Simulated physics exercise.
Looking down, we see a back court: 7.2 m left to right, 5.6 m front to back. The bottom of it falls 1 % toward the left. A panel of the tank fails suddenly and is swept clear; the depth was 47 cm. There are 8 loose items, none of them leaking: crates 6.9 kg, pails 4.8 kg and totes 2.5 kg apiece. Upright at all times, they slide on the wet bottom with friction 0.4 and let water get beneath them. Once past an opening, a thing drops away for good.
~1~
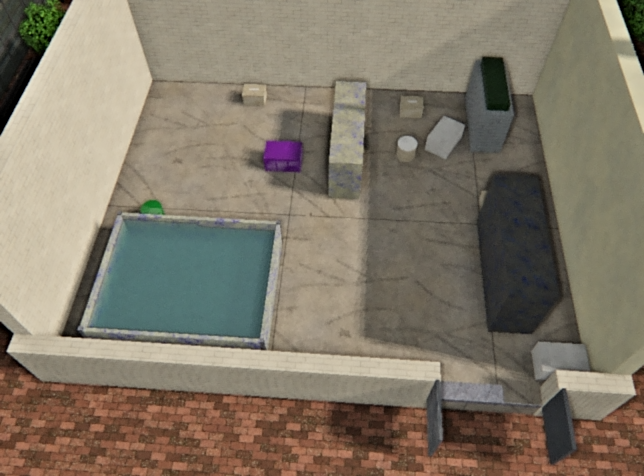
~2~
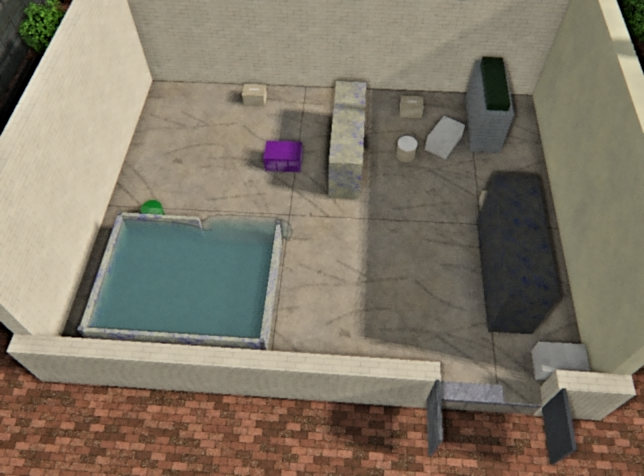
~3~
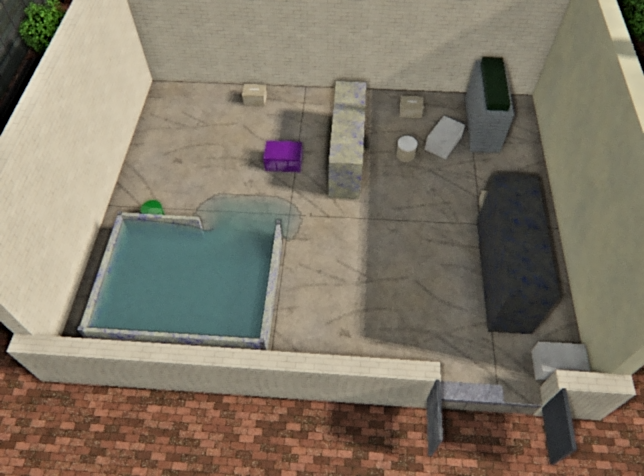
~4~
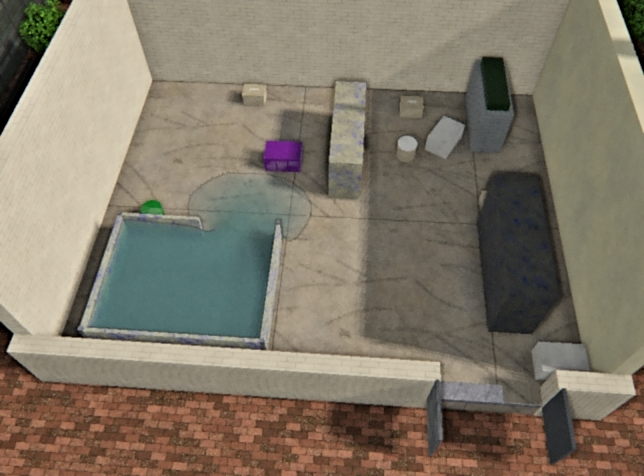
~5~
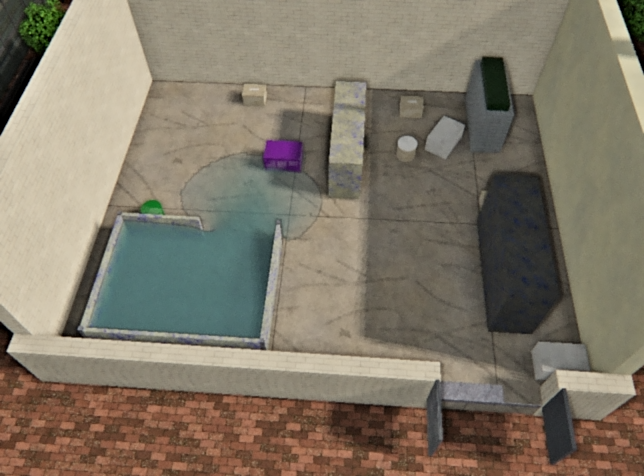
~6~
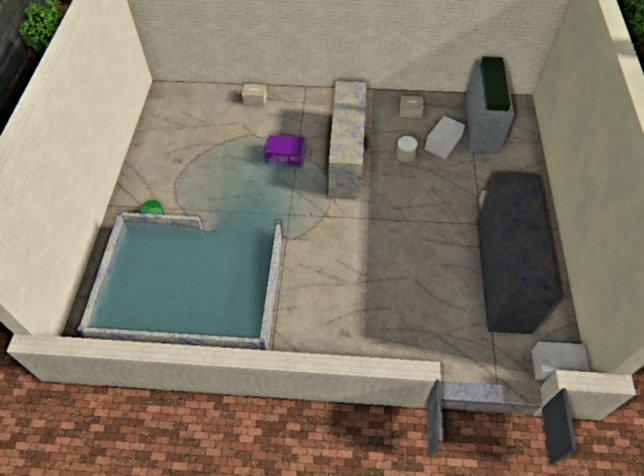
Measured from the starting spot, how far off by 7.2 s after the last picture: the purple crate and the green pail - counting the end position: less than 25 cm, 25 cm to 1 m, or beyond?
At the end, purple crate: Is displaced far, green pail: Is displaced far.
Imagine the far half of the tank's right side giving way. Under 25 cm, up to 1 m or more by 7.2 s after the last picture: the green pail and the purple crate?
Then the green pail remains roughly in place and the purple crate remains roughly in place.
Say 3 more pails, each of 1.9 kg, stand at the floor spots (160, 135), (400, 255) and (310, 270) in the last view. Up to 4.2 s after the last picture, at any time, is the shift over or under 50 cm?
Listed order gives above the limit, within the limit, within the limit.
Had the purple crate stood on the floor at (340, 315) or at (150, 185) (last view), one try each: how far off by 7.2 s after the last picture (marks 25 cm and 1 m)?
Run 1: It remains nearly still. Run 2: It is pushed far off.
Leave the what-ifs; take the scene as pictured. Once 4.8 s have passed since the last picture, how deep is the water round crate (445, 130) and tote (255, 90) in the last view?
Close to 3 and 15 centimetres.
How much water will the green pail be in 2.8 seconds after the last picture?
Depth: About 0 cm.
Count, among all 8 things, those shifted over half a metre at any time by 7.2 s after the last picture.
I make it 5.
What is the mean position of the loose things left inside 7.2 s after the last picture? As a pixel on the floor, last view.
They're centred close to (395, 217).
Then, 0.9 s after the last picture the purple crate is near (312, 87), 1.6 m from its start, aground; the green pail is near (151, 208), 0.0 m from its start, aground; 0 of 8 are out; 1 afloat.
Then, 2.8 s after the last picture the purple crate is near (421, 109), 2.5 m from its start, aground; the green pail is near (151, 208), 0.0 m from its start, aground; 0 of 8 are out; 1 afloat.
Then, 4.8 s after the last picture the purple crate is near (432, 144), 2.5 m from its start, aground; the green pail is near (198, 213), 0.7 m from its start, aground; 0 of 8 are out; 2 afloat.
Then, 7.2 s after the last picture the purple crate is near (400, 188), 2.0 m from its start, afloat; the green pail is near (280, 134), 2.5 m from its start, afloat; 0 of 8 are out; 5 afloat.
